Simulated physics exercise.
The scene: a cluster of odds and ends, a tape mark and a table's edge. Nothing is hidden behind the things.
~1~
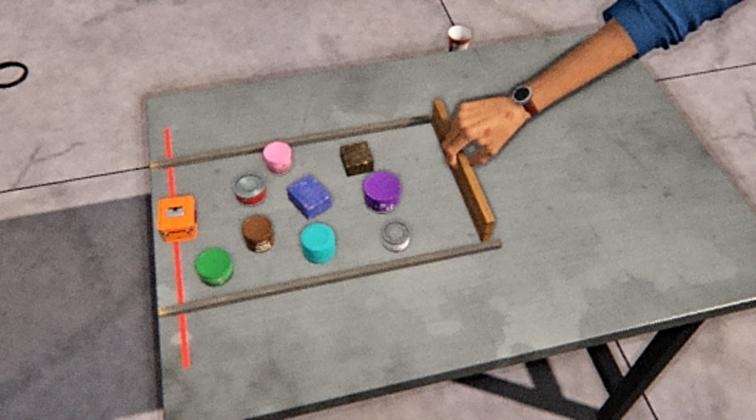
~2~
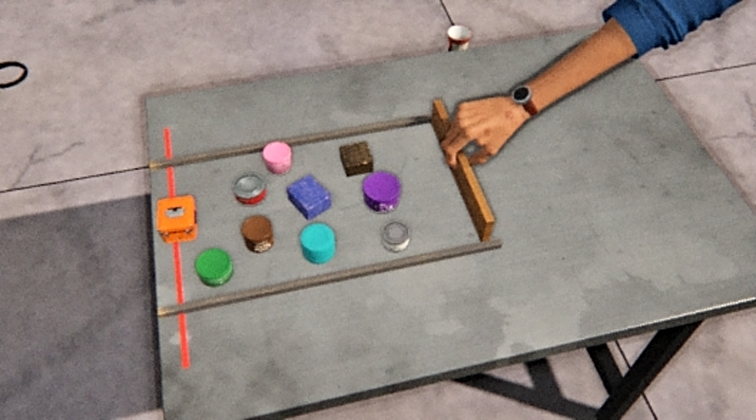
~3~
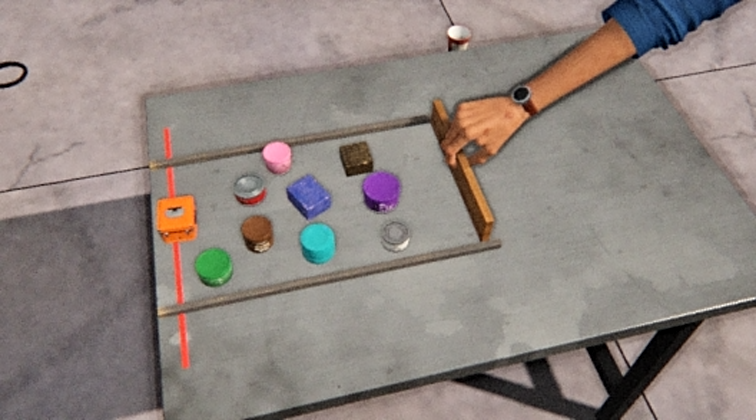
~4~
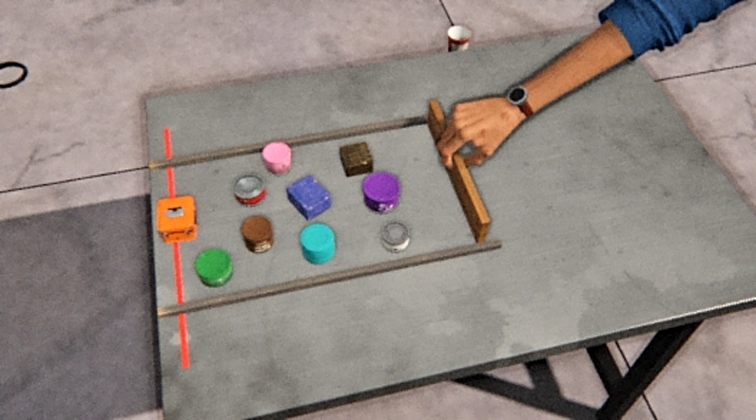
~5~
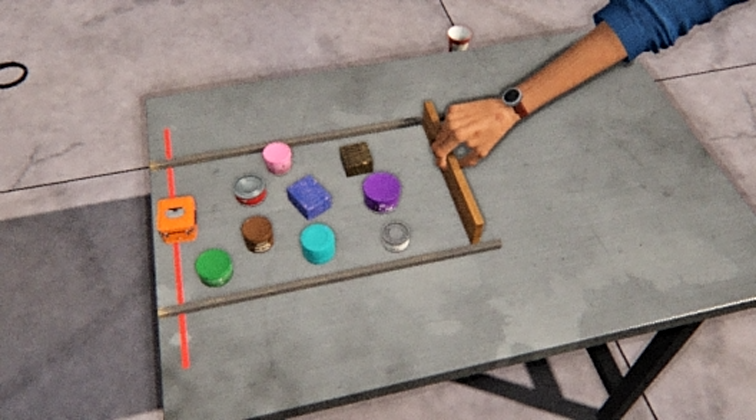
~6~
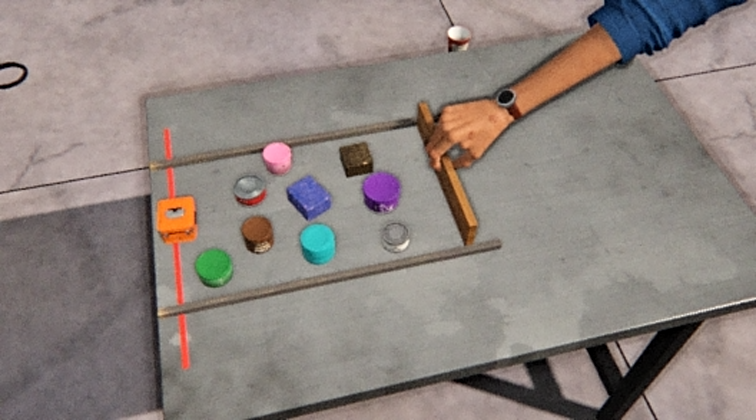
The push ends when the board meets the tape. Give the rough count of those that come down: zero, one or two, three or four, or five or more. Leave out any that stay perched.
Outcome: The number that fall off is five or more.
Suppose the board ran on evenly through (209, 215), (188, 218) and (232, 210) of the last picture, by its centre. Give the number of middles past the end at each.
It would be 2, 6 and 1.
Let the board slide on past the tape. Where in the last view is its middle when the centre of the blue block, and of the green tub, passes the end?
Its middle is around (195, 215) and around (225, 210).
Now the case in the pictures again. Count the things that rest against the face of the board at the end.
That makes 4.
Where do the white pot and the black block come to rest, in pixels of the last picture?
Near (164, 289) and (156, 197).
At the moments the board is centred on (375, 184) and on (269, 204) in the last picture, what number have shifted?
3 and 9.
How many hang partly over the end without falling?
4 of them.
Soon after, none off yet; orange case at rest near (178, 221); green tub at rest near (215, 269); red tin at rest near (250, 191).
After that, none off yet; orange case at rest near (178, 221); green tub displaced a little near (194, 273); red tin displaced about its own width near (202, 192).
In the end, the number that fall off is five or more; gone, blue block, turquoise lid, brown tub, red tin, green tub and orange case.
